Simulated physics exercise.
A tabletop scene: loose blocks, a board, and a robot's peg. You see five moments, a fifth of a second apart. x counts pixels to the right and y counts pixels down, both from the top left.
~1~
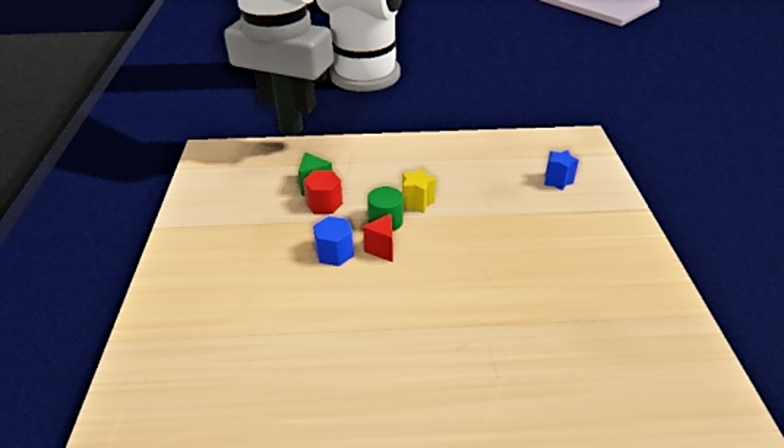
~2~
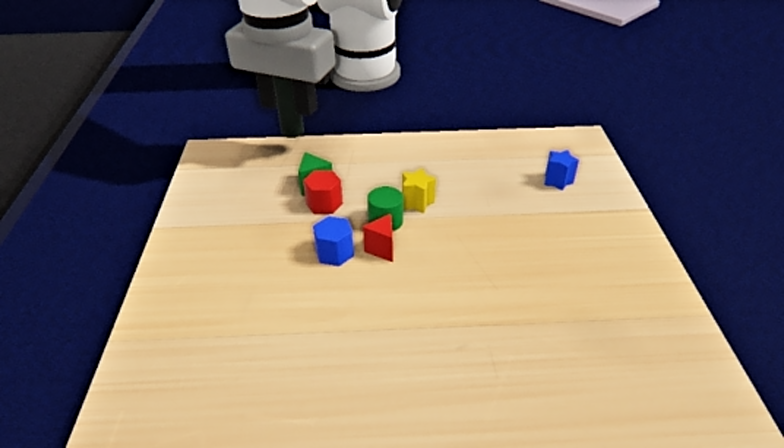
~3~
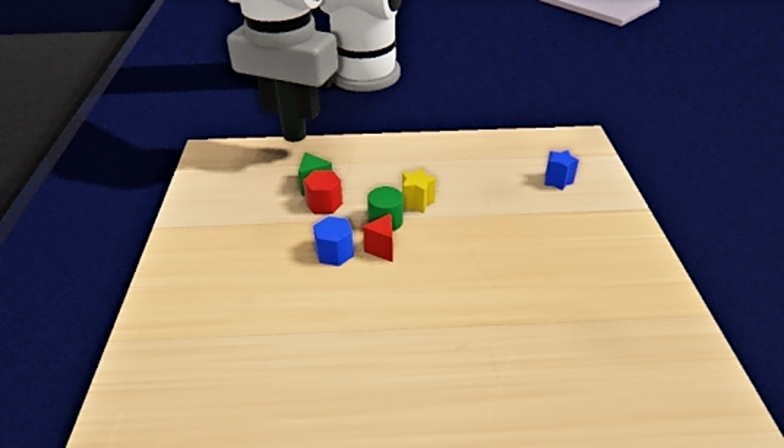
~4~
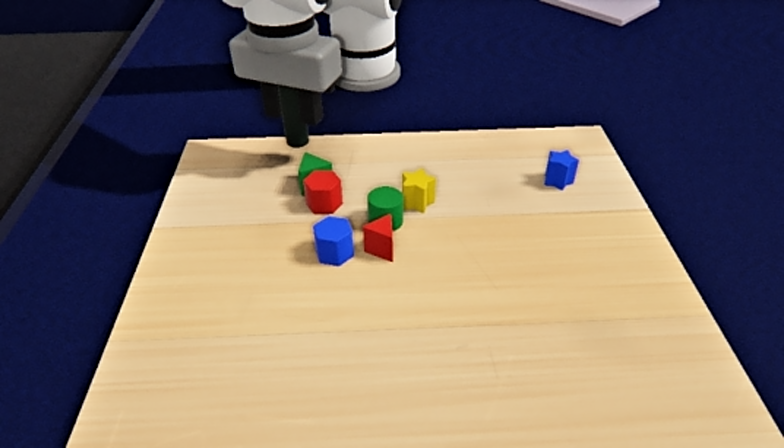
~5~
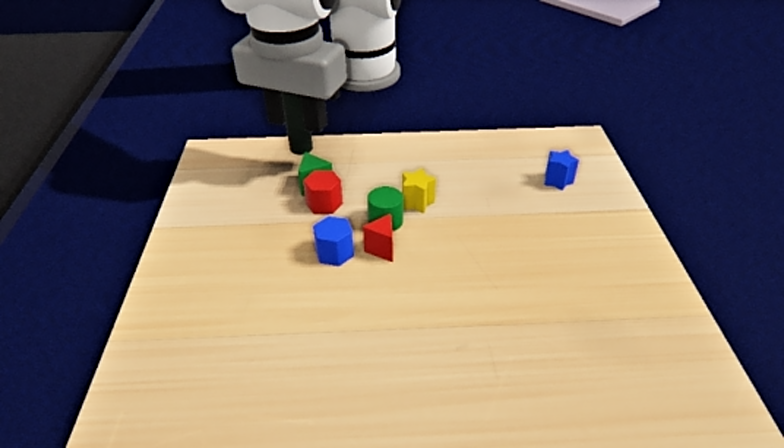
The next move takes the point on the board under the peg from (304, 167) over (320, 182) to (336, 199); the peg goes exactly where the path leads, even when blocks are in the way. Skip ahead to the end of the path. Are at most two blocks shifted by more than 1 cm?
No
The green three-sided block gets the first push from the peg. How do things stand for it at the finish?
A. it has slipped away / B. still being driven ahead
(B)
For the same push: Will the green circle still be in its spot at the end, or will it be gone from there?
It gets no push and keeps its place.
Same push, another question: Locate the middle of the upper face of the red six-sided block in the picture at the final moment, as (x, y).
It is at (329, 214).
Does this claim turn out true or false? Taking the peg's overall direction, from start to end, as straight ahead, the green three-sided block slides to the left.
False.
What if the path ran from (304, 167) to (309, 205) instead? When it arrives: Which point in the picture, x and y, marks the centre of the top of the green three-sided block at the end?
At roughly (323, 197).
On the path given first. Halfway along, peg at (319, 164); green three-sided block at (320, 177), turned 20° clockwise; red six-sided block at (327, 194).
At the end, peg at (334, 180); green three-sided block at (330, 195), turned 35° clockwise; red six-sided block at (329, 214); blue six-sided block at (332, 239); green circle not moved.
